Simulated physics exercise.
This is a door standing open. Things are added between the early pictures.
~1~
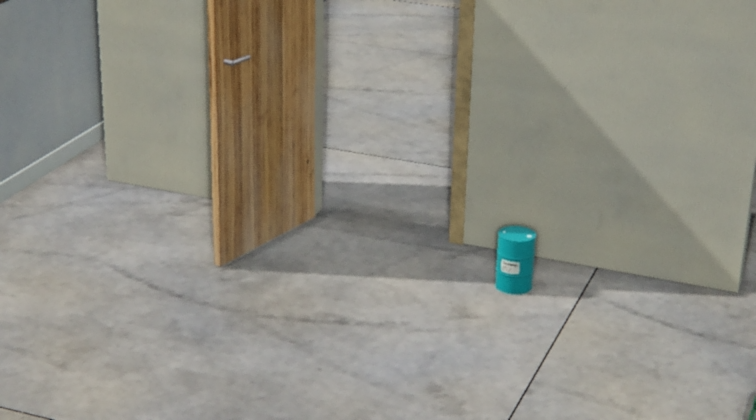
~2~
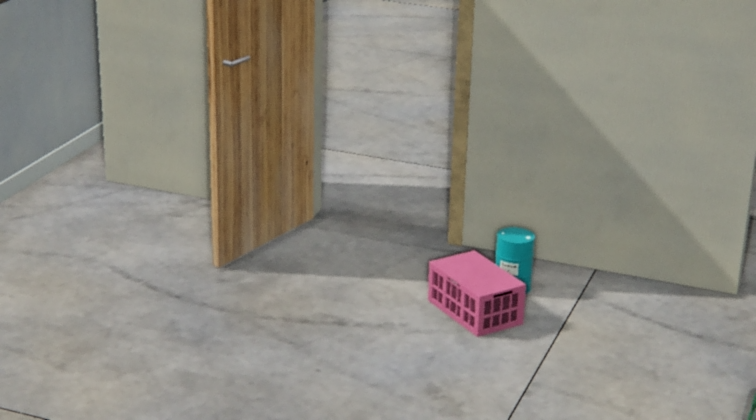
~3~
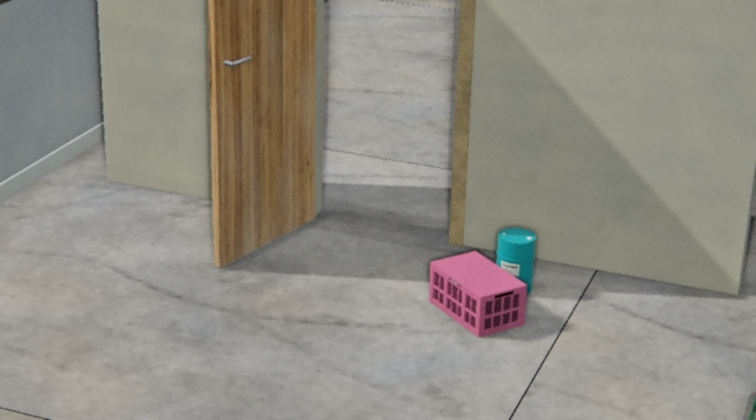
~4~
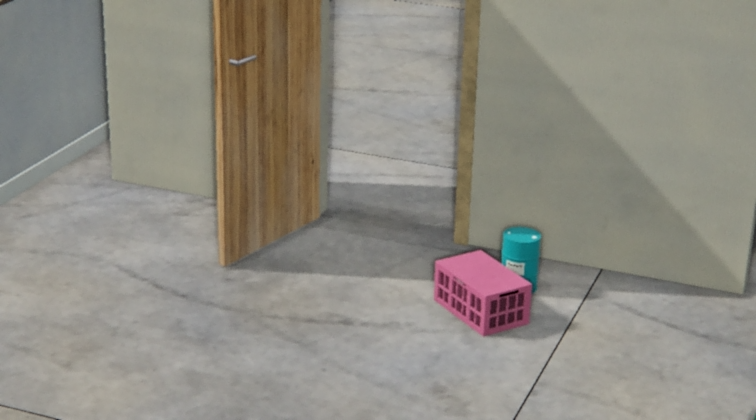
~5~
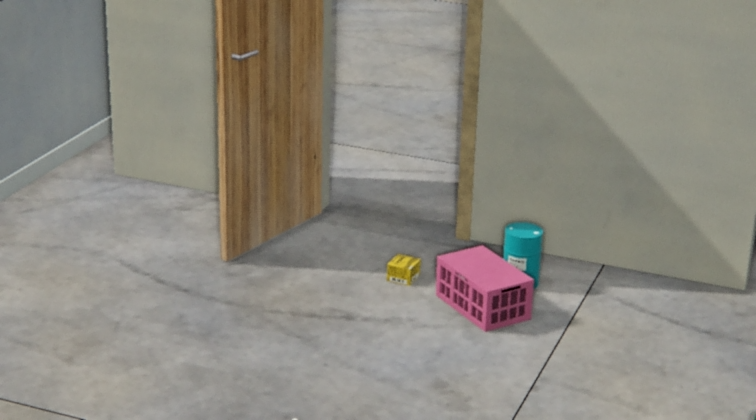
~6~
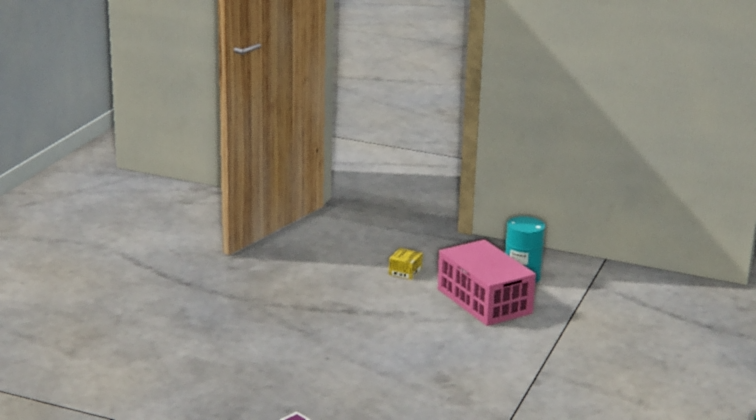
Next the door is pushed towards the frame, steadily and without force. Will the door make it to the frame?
As it turns out, it closes.
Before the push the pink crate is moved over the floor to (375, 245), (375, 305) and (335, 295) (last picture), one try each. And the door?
First try: It stops short; second try: It reaches the frame; third try: It shuts.
Then, 1.00 s past the last view, door 73° open.
Then, 1.80 s past the last view, door 31° open.
Finally, door 0° open; all 3 still in place. Final places as the last picture's camera would see them, yellow box near (406, 264).
